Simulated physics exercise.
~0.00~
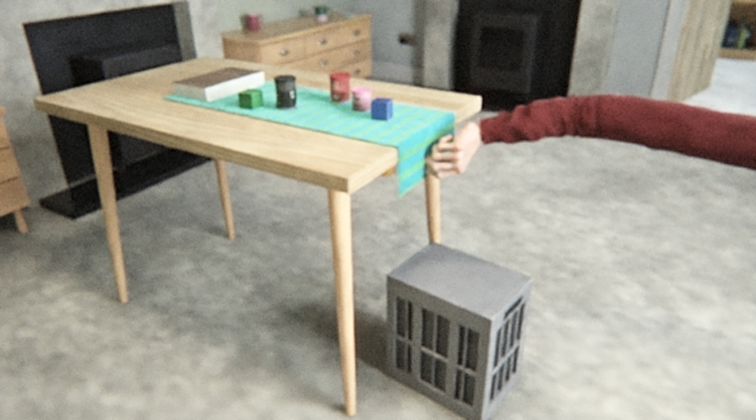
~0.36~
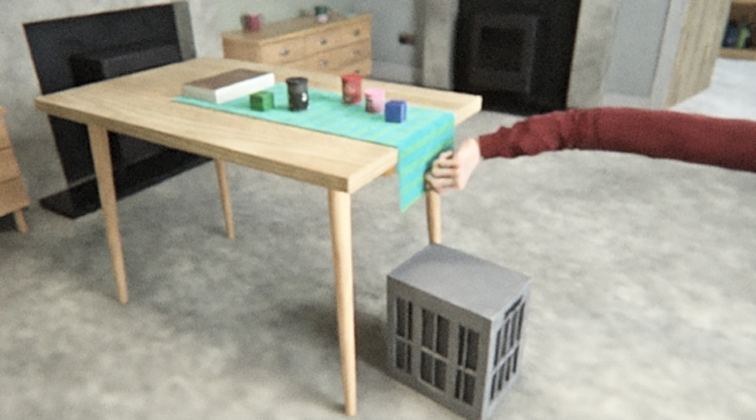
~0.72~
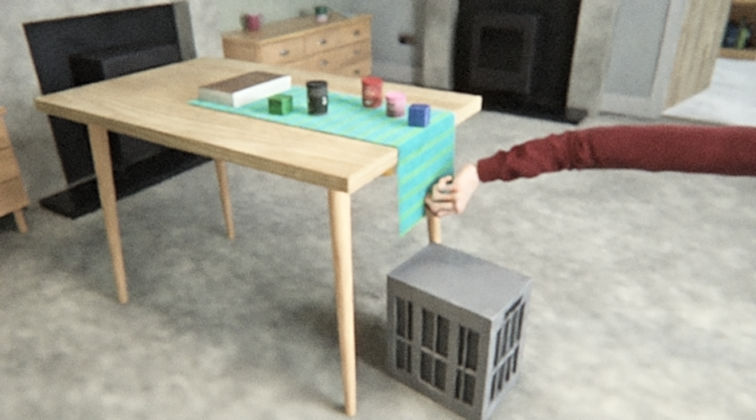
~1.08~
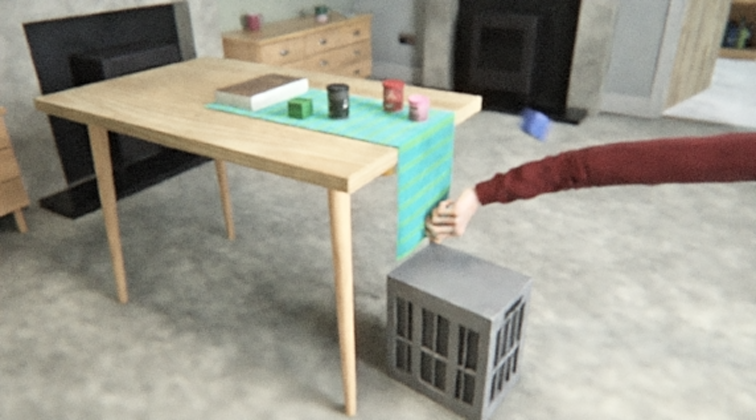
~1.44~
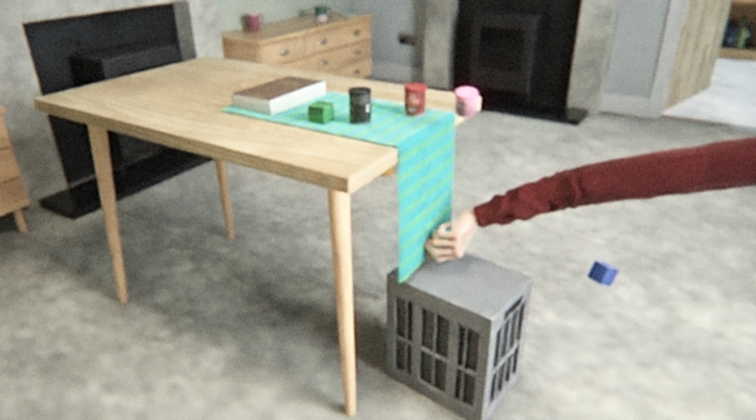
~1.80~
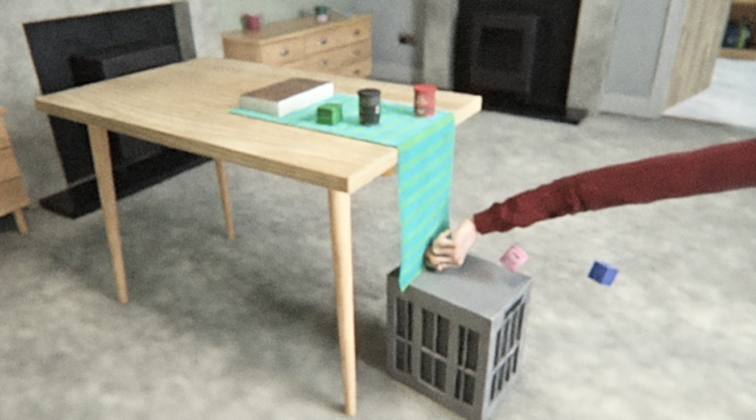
At first, a hand in a red sleeve holds the end of a turquoise cloth on a wooden table, with a book, a green cube, a black can, a red can, a pink pot and a blue cube resting along it. The hand pulls the cloth down towards a grey crate, and the objects slide right together. The blue cube goes over the edge first and lands on the floor. The pink pot follows, dropping beyond the crate. Finally, the hand holds the hem at the crate, while both cans stay upright on the table beside the green cube and book.
